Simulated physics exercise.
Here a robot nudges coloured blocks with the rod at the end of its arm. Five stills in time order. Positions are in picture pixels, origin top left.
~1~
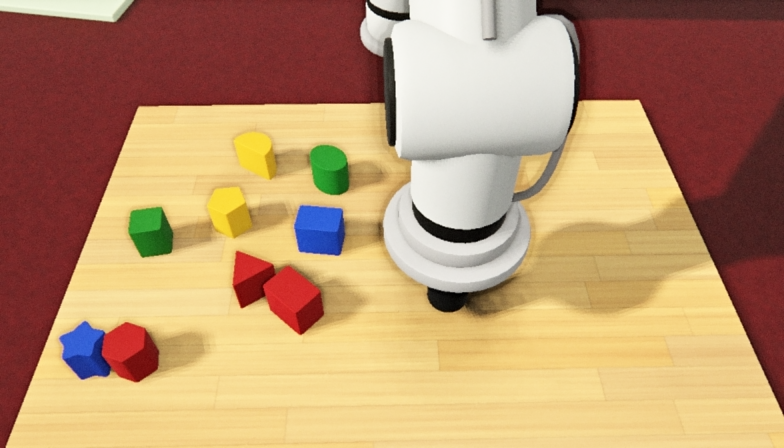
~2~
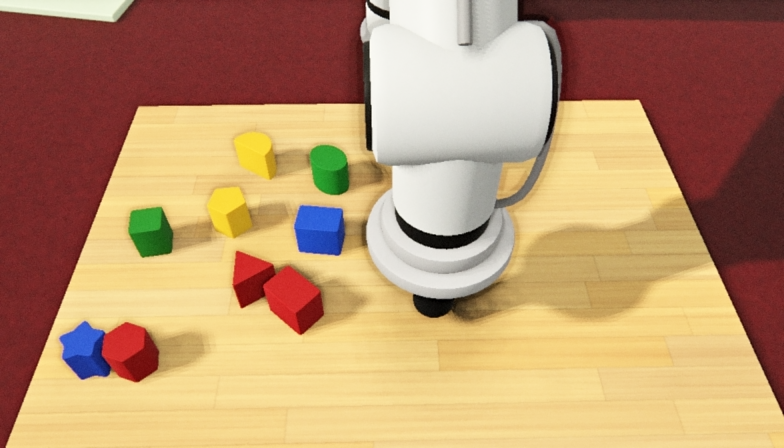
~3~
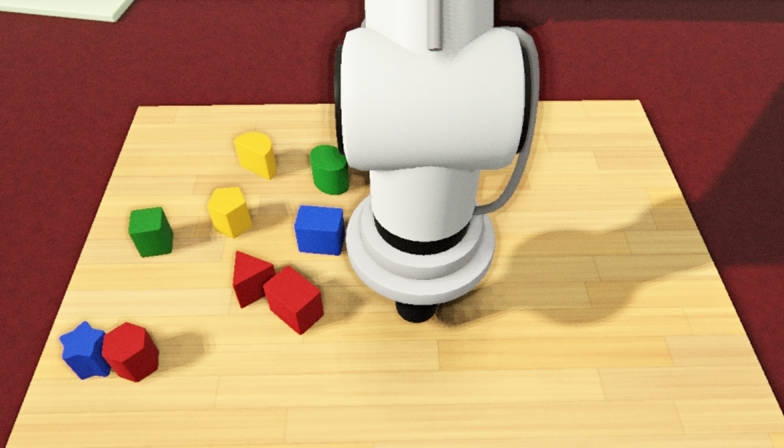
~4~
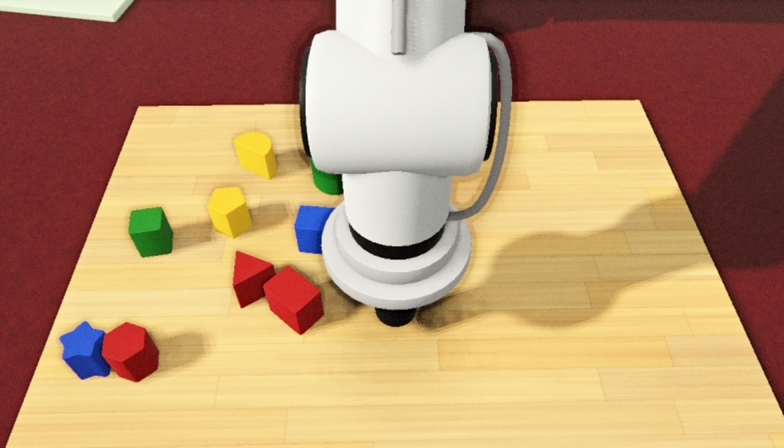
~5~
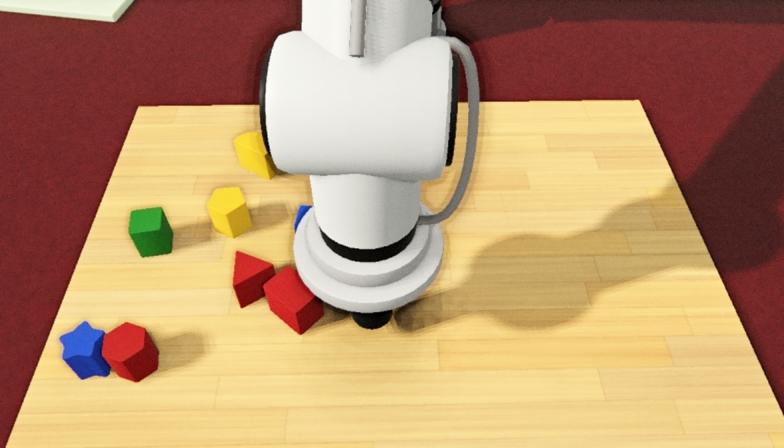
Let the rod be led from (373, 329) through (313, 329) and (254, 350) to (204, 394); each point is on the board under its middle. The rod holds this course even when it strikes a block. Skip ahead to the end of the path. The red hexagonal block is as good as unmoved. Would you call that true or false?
It is true.
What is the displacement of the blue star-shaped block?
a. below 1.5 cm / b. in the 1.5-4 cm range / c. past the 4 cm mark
It's a.
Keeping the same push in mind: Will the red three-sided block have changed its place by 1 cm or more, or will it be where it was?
It does get moved.
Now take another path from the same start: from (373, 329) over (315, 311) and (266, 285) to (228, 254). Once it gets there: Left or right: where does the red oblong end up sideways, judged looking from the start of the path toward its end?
It is pushed towards the left-hand side.
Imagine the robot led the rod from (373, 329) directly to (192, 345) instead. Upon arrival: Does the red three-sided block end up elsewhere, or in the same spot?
If the rod follows that path, the red three-sided block ends up shifted.
On the path given first. One third of the way, rod (309, 313); red three-sided block (243, 264); red oblong (269, 284).
Two thirds of the way, rod (248, 335); red three-sided block (231, 254), turned 25° clockwise; red oblong (236, 286), turned 50° clockwise.
At the end, rod (196, 379); blue star-shaped block not moved; red hexagonal block not moved; red three-sided block (231, 254), turned 25° clockwise; red oblong (236, 286), turned 50° clockwise.
